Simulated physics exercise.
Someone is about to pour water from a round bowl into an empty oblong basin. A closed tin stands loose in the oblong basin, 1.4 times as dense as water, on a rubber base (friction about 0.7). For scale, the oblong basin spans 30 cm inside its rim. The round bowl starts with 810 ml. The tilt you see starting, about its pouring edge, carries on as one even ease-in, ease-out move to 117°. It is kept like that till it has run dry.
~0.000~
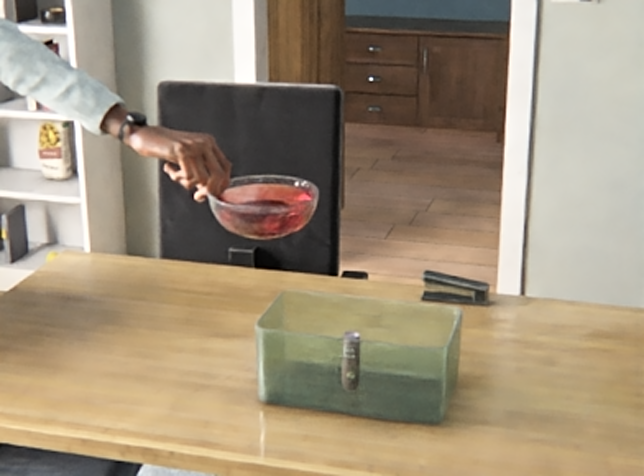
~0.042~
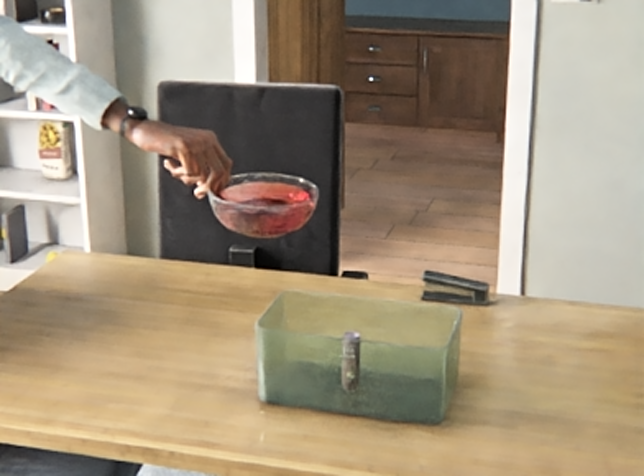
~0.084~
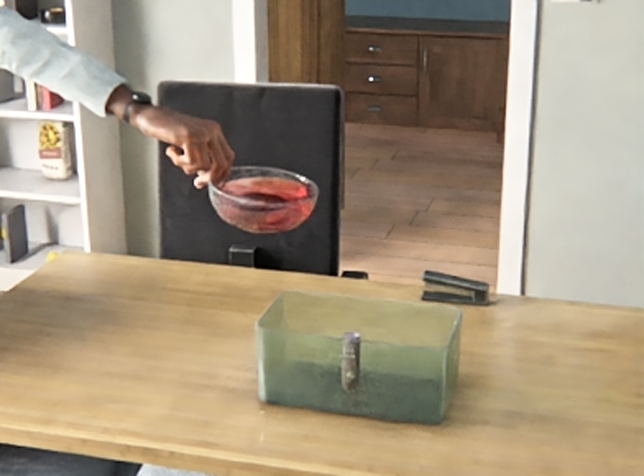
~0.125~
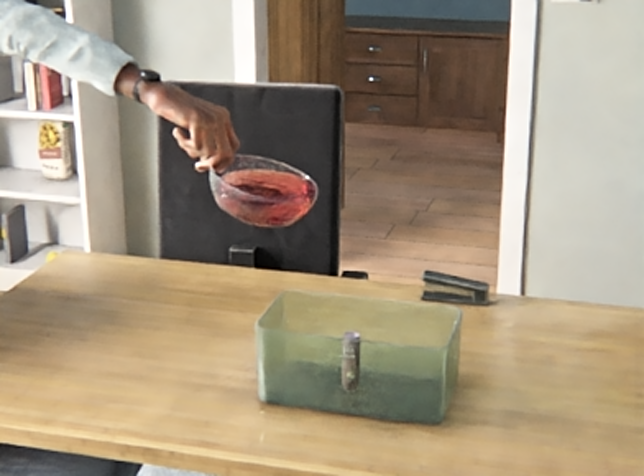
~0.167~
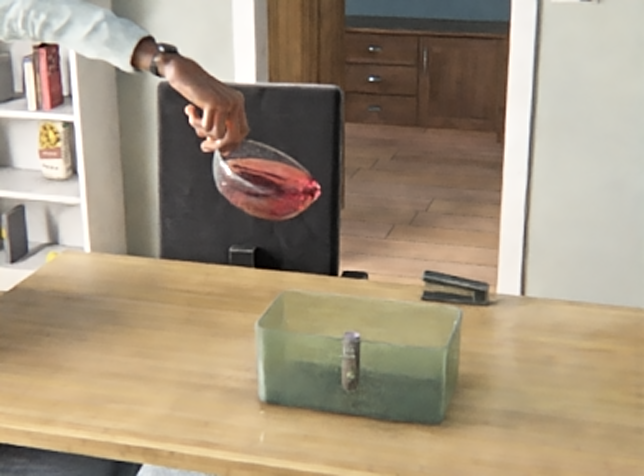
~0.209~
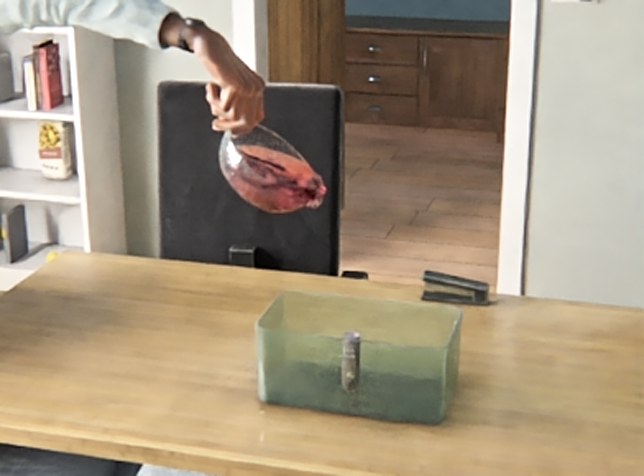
We see a hand holding a clear round bowl of red liquid above a wooden table, behind a greenish oblong basin with a small upright object, then tilting the bowl steadily steeper to the right as the hand rises.
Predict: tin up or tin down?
It falls.
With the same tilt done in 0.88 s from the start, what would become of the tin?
The tin remains upright.
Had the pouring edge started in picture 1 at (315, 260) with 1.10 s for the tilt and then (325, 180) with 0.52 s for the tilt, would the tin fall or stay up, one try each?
First it keeps standing; then it topples.
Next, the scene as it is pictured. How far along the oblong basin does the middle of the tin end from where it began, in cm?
Some 7.5 cm.
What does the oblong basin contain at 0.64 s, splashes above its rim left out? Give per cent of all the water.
About 94 per cent.
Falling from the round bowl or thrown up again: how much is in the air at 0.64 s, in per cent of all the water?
Some 6 per cent.
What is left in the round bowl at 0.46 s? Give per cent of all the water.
Near 9 in a hundred.
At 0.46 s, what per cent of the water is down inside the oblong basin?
About 7 per cent.
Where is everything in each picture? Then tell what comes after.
In the first picture, it leans 0°; its right rim is at (316, 197); the water meets the walls at (217, 194) and (314, 202); the oblong basin's rim runs from (269, 309) to (455, 329); the tin's top is at (352, 337).
In the second picture, it leans 2°; its right rim is at (316, 197); the water meets the walls at (217, 192) and (314, 201).
In the third picture, it leans 7°; its right rim is at (315, 197); the water meets the walls at (217, 187) and (314, 197).
In the fourth picture, it leans 15°; its right rim is at (315, 197); the water meets the walls at (218, 177) and (316, 192).
In the fifth picture, it leans 26°; its right rim is at (315, 197); the water meets the walls at (221, 163) and (313, 189); 3 per cent is over the edge.
In the sixth picture, it leans 39°; its right rim is at (314, 197); the water meets the walls at (227, 148) and (298, 175); 8 per cent is over the edge.
After 0.46 s the tilt is 111° and 9 per cent is still to pour; the tin stands where it began.
After 0.64 s the tilt is 117° and 0 per cent is still to pour; the tin stands where it began.
After 0.82 s the tilt is 117° and 0 per cent is still to pour; the tin leans 33°.
After 1.03 s the tilt is 117° and 0 per cent is still to pour; the tin lies on its side.
In the end the tin lies on its side.
